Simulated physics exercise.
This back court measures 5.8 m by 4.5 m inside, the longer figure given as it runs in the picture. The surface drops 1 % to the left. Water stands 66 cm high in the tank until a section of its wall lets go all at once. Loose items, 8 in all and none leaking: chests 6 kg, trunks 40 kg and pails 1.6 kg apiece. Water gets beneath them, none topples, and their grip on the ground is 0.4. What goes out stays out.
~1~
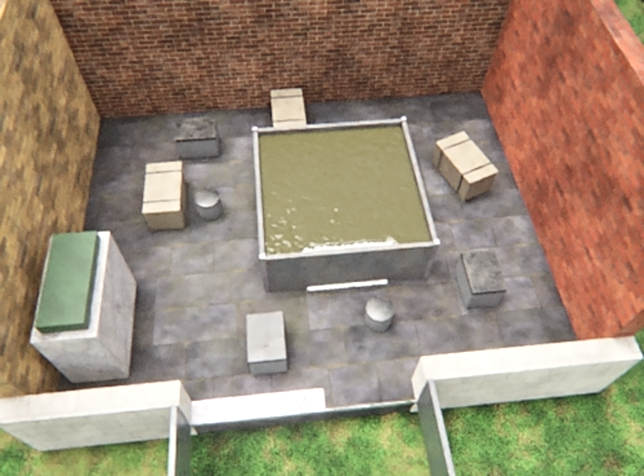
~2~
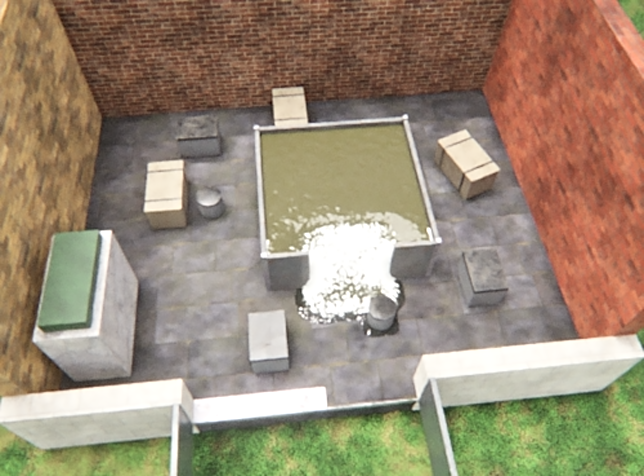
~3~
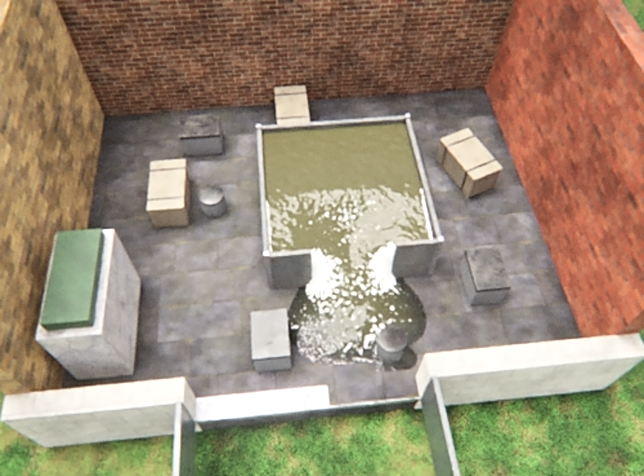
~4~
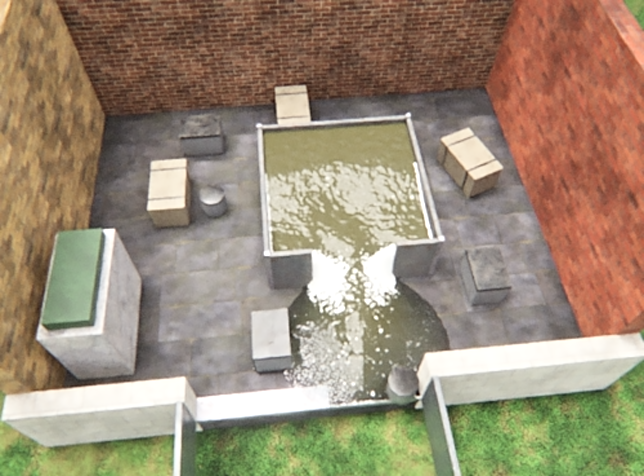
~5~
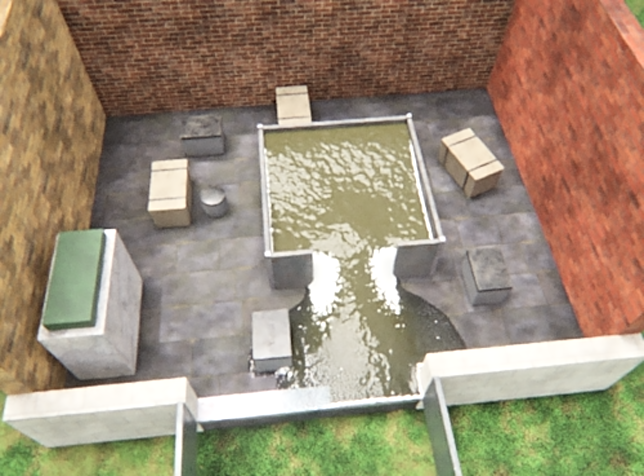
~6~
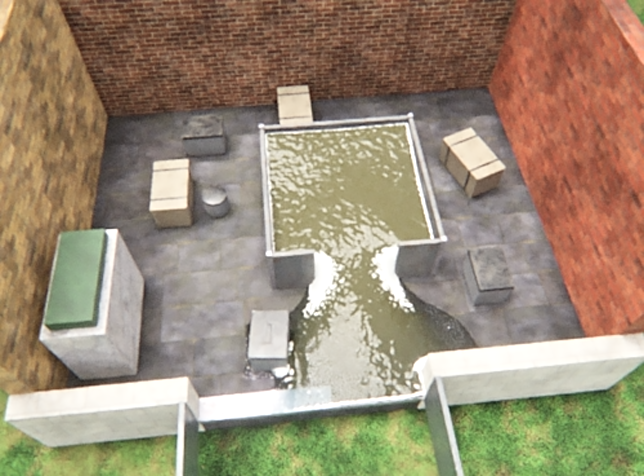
A paved court with brick walls and a low white front wall is seen from high above, a square tank of murky olive water at its centre. Tan crates, grey boxes and two grey pails stand around it, with a green-topped pale block at left. The tank's front opens and foaming water spreads forward around a grey box, carrying the nearer pail to the front wall and out of sight.
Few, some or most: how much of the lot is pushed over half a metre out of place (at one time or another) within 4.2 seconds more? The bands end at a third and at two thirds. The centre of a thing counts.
That comes to under a third.
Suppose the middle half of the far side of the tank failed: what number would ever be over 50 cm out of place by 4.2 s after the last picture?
In that case 6 of them.
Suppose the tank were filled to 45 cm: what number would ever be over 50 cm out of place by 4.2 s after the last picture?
In that case 2 of them.
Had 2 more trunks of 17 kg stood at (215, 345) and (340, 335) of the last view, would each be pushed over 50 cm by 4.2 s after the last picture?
In turn: Under, past it.
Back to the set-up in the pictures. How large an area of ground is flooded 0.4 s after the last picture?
About 7.0 m2.
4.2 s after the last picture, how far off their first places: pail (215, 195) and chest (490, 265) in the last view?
In turn: 0 cm, 20 cm.
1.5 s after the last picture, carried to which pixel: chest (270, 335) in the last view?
Near (212, 332).
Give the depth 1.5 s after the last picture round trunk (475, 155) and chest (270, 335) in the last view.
Roughly 0 and 1 cm.
Then, 0.4 s after the last picture 1 of 8 are over 50 cm from their spots; 0 afloat.
Then, 1.5 s after the last picture 2 of 8 are over 50 cm from their spots; 0 afloat.
Then, 2.8 s after the last picture 2 of 8 are over 50 cm from their spots; 0 afloat.
Then, 4.2 s after the last picture 2 of 8 are over 50 cm from their spots, and 2 have been at some point; 0 afloat.
